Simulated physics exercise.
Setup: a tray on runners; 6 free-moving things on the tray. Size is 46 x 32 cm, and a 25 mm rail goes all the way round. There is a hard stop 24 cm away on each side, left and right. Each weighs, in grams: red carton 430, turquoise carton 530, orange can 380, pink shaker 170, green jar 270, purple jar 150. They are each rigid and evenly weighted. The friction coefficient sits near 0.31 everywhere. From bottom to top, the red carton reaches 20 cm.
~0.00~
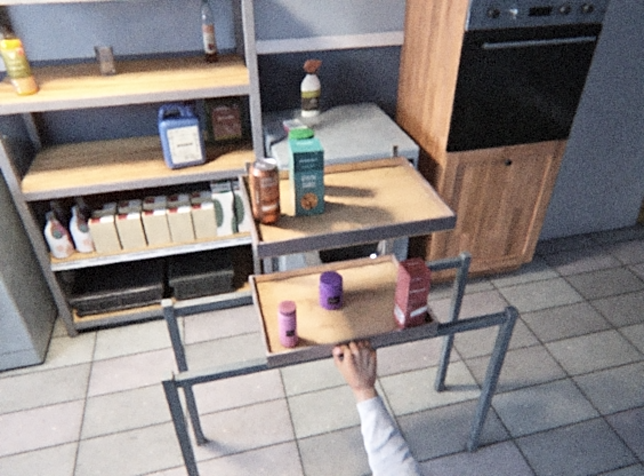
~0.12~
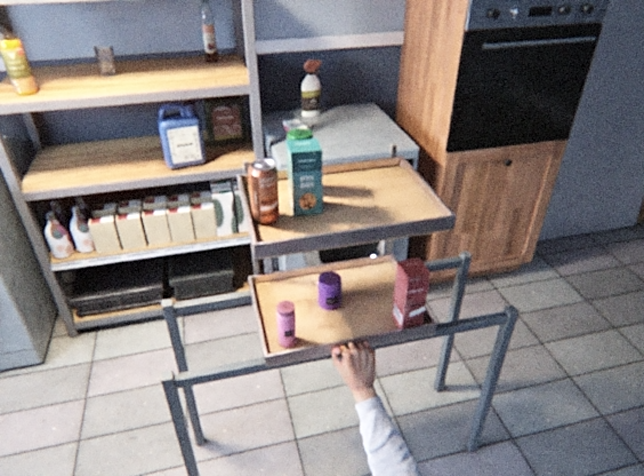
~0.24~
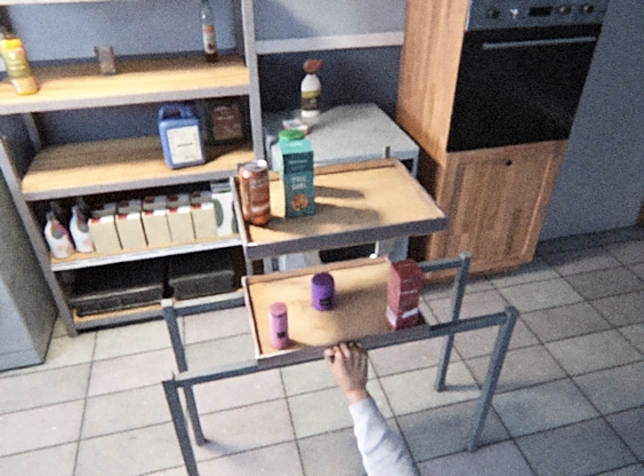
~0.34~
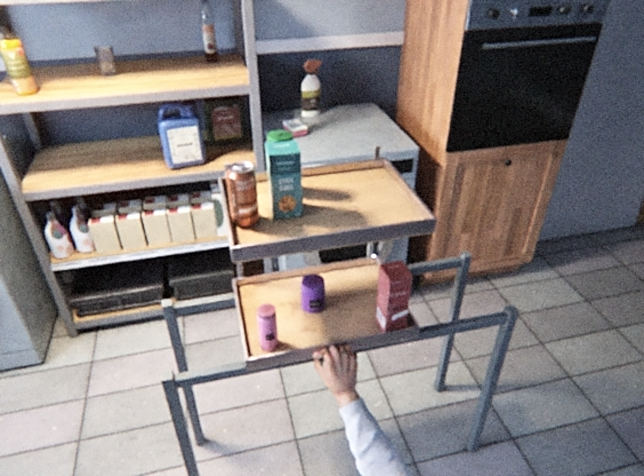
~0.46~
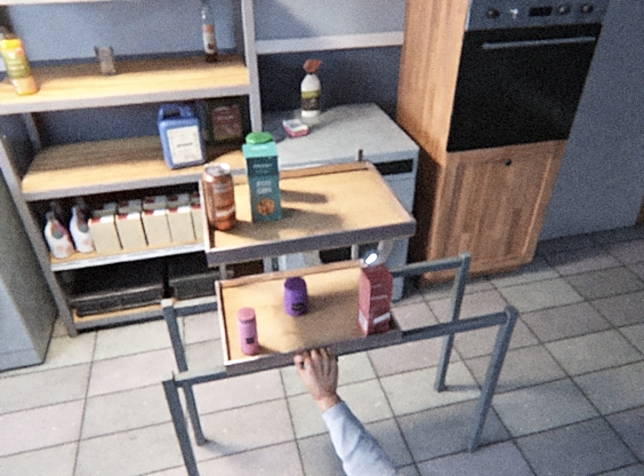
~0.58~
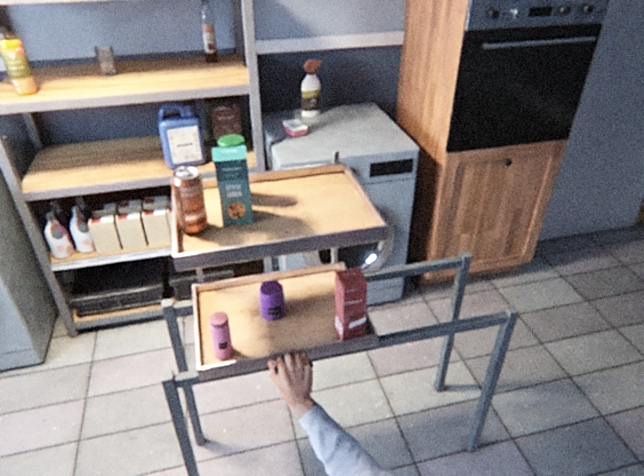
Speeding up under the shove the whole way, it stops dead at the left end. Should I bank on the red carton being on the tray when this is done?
Yes, you can.
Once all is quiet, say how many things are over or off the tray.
The number is 0.
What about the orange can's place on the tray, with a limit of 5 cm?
The orange can remains in place.
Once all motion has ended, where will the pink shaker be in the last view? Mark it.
My guess is roughly (183, 343).
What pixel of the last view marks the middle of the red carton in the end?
At pixel (296, 316) or so, give or take.
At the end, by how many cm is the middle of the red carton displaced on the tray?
Displacement: Approx. 8 cm.
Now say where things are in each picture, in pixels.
Tray midway; red carton (411, 296); turquoise carton (306, 178), in the first frame.
Tray midway; pink shaker (287, 324), in the second frame.
Tray moved 2 cm left; purple jar (323, 292); turquoise carton (297, 179), in the third frame.
Tray moved 5 cm left; orange can (243, 195); pink shaker (268, 328), in the fourth frame.
Tray moved 10 cm left; purple jar (296, 296), in the fifth frame.
Tray moved 17 cm left; red carton (350, 306); turquoise carton (234, 187), in the sixth frame.
By 0.78 s, tray moved 24 cm left; red carton 6 cm from its spot near (305, 314); pink shaker tilted 10°; orange can tilted 14°.
By 0.88 s, tray moved 24 cm left; red carton 8 cm from its spot near (296, 316); pink shaker tilted 15°; turquoise carton tilted 11°.
When it is over (1.9 s), not toppled but over 5 cm from the start, red carton, green jar and purple jar; the other 3 within 5 cm of the start. In the last view, red carton near (296, 316).
